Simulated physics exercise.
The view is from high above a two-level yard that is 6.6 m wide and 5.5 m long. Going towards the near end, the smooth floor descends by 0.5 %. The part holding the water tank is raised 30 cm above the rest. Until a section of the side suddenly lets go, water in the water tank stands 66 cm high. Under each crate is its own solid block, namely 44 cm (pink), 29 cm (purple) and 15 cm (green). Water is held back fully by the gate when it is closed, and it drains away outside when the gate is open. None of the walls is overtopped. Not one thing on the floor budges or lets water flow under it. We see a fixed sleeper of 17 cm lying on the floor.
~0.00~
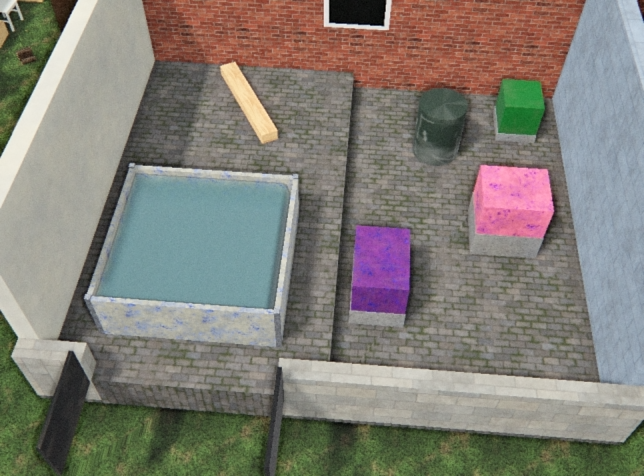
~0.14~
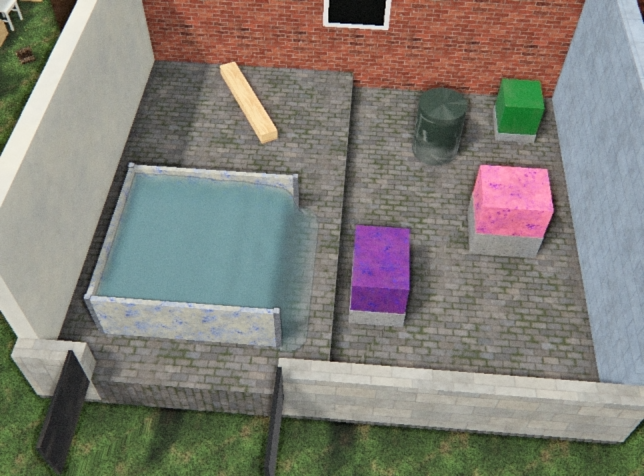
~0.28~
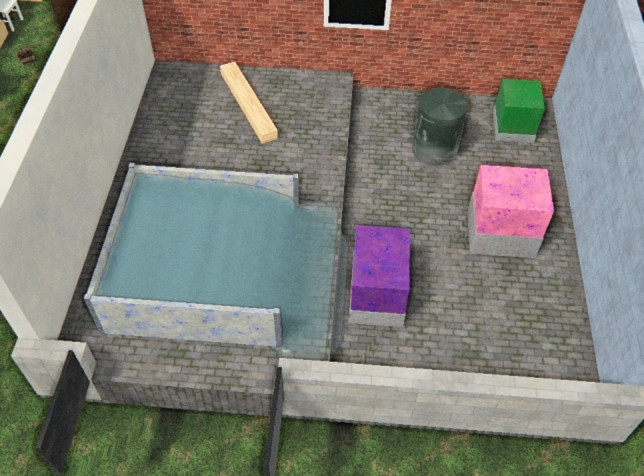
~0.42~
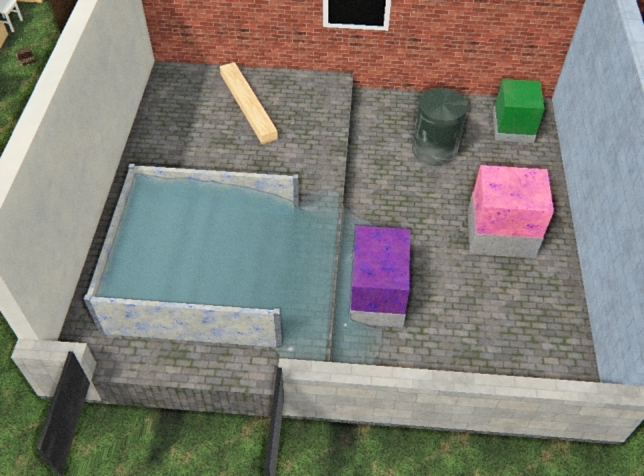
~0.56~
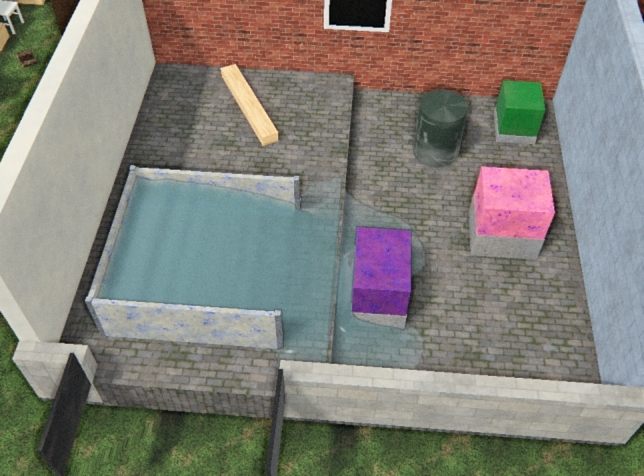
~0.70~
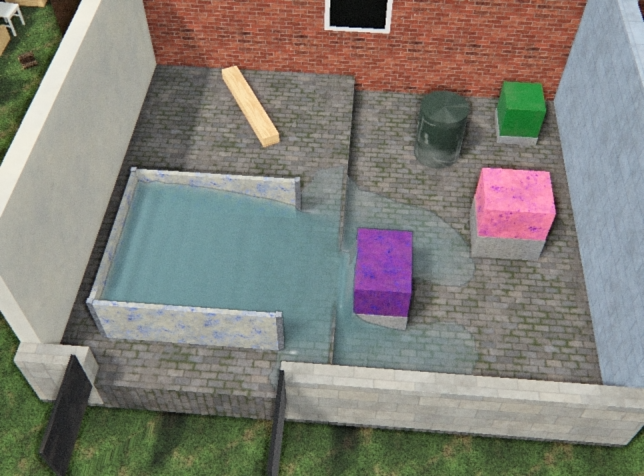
A pale-walled tank of blue-green water fills the left of a walled, paved yard, seen from high above with a brick wall at the back. A wooden plank lies behind it, and purple, pink and green crates on grey blocks stand at right near a dark barrel. The tank's right side opens and water spreads rightward across the step, surrounding the purple crate's base, while the view barely shifts.
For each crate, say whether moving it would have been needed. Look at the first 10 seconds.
Crate by crate: Pink crate - not needed, purple crate - needed, green crate - needed.
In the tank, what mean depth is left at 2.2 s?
Around 21 cm on average.
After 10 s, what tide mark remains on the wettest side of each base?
Measured in centimetres, that comes to pink 30, purple 74 and green 38.
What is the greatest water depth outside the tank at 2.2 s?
Around 57 centimetres deep.
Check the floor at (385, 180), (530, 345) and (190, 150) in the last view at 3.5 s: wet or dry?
Going through the three points: Awash, then awash, then not yet touched.
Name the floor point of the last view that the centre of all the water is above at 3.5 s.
About (419, 257).
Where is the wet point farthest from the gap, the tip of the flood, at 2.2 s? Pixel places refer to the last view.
I'd mark it close to (551, 121).
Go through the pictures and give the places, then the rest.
In the first picture, the water tank at (200, 238) is whole and still, 66 cm deep.
In the second picture, the front is at (300, 210), 1.1 m from the gap at (285, 265); 0.4 m2 of floor is under water; 66 cm left at the back of the water tank.
In the third picture, water pours out at (286, 266) and has run 1.2 m, to (326, 209); deepest outside 30 cm, 66 cm at the water tank's back.
In the fourth picture, water pours out at (286, 268) and has run 1.6 m, to (324, 379); deepest outside 40 cm, 66 cm at the water tank's back.
In the fifth picture, the front is at (407, 230), 1.9 m from the gap at (287, 269); 3.8 m2 of floor is under water; 61 cm left at the back of the water tank.
In the sixth picture, the front is at (464, 252), 2.5 m from the gap at (288, 271); 5.3 m2 of floor is under water; 55 cm left at the back of the water tank.
After 1.4 s water covers 30 % of the floor and is deepest (72 cm) near (348, 295); pink plinth reached, purple plinth reached, green plinth not reached.
After 2.2 s water covers 50 % of the floor and is deepest (57 cm) near (348, 295); pink plinth reached, purple plinth reached, green plinth reached.
After 3.5 s water covers 55 % of the floor and is deepest (38 cm) near (521, 151); pink plinth reached, purple plinth reached, green plinth reached.
After 6.0 s water covers 55 % of the floor and is deepest (28 cm) near (353, 231); pink plinth reached, purple plinth reached, green plinth reached.
After 10.0 s water covers 55 % of the floor and is deepest (24 cm) near (456, 280); highest at the pink plinth 30 cm, highest at the purple plinth 74 cm, highest at the green plinth 38 cm.
